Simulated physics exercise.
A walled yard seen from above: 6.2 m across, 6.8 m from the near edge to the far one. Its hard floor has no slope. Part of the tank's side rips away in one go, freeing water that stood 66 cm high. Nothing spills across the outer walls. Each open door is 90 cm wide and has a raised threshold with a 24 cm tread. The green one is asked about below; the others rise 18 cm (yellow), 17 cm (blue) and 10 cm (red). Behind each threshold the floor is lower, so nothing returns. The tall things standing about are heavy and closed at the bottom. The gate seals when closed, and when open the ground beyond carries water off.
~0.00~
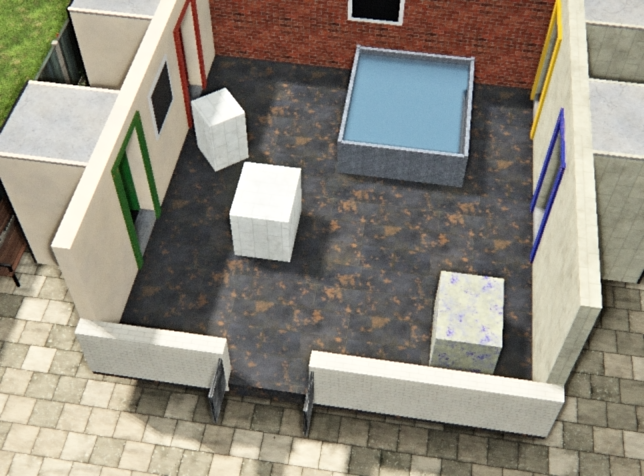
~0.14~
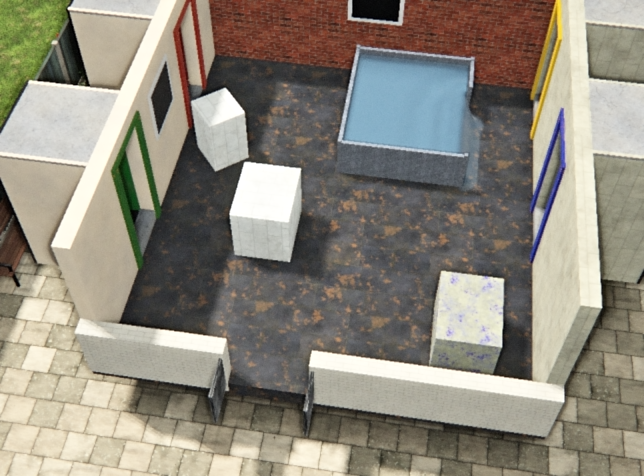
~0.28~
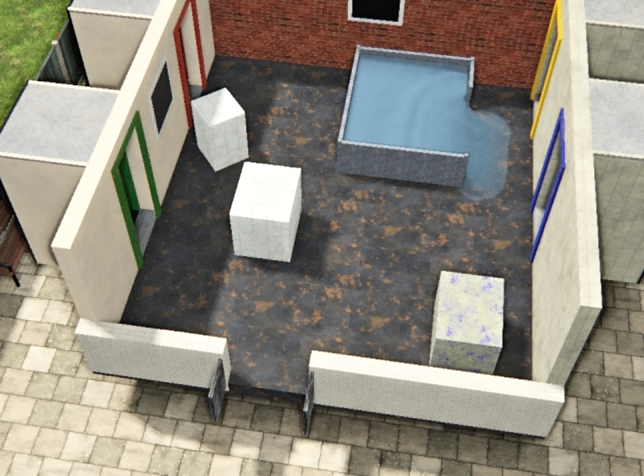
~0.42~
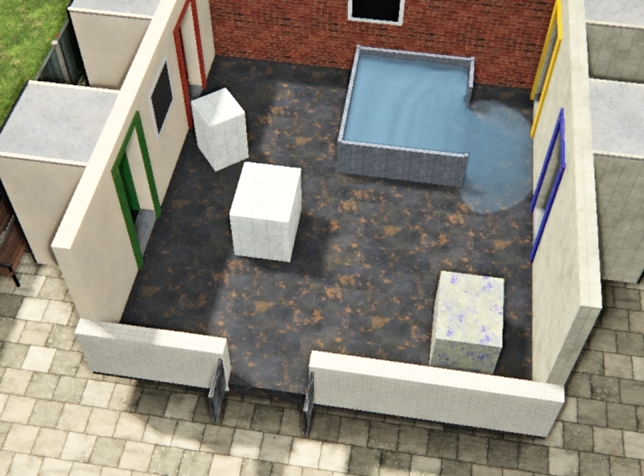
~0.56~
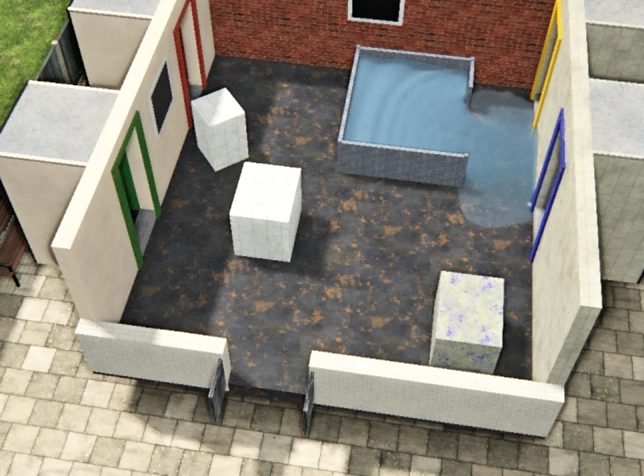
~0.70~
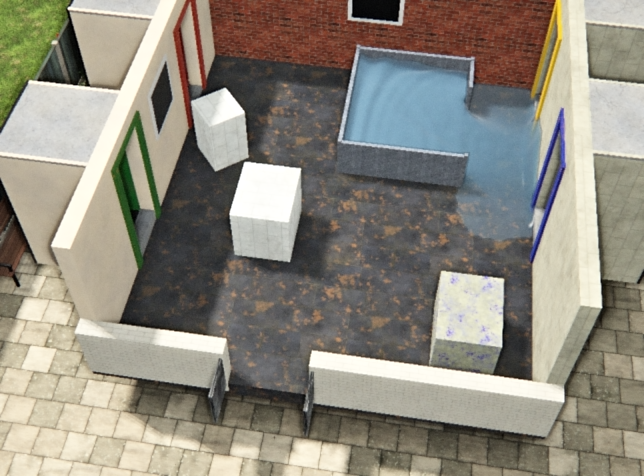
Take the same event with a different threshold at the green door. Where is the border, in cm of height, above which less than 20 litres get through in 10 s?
Close to 6.5 cm is just enough.
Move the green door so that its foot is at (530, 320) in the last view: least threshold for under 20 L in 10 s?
About 13.5 cm.
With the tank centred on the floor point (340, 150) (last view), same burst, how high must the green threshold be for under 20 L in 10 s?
About 7.0 cm.
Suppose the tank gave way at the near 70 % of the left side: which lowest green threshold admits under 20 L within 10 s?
Some 14.0 cm.
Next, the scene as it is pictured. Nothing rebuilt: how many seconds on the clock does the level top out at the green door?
At about 6.0 s.
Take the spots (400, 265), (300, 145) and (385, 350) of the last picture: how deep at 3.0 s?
In that order: 3, 0 and 1 cm.
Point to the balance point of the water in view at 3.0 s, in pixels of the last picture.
Around (446, 170).
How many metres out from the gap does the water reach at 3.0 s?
Roughly 5.2 m.
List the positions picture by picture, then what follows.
In the first frame, still water, 66 cm deep, in the tank at (409, 102); the green door at (139, 200) is dry.
In the second frame, the gap is at (463, 141), the front 0.3 m out at (473, 183); the back of the tank holds 66 cm.
In the third frame, the gap is at (462, 142), the front 0.8 m out at (506, 140); the back of the tank holds 66 cm.
In the fourth frame, the gap is at (462, 142), the front 1.3 m out at (533, 160); the back of the tank holds 66 cm.
In the fifth frame, the front is at (542, 118), 1.4 m from the gap at (462, 143); 3.4 m2 of floor is wet, 62 cm left at the back.
In the sixth frame, water pours out at (462, 143) and has run 1.6 m, to (533, 234); about 11 cm deep outside, 56 cm at the back; 5.3 m in a straight line remain to the green door at (139, 200).
After 1.4 s water covers 15 % of the floor, deepest (52 cm) near (529, 169); it has not reached the green door.
After 3.0 s water covers 40 % of the floor, deepest (37 cm) near (530, 93); it has not reached the green door.
After 10.0 s water covers 100 % of the floor, deepest (14 cm) near (165, 196); 9 cm at the green door, 0 litres in over its 22 cm threshold.
At the green door as built, the water arrived by 4.8 s and peaked near 12 cm at 6.0 s.
Run again over the same 10 s with other heights there, 31 litres in over 5.5 cm, 13 litres over 7.5 cm. The limit of 20 litres is kept from about 6.5 cm up.
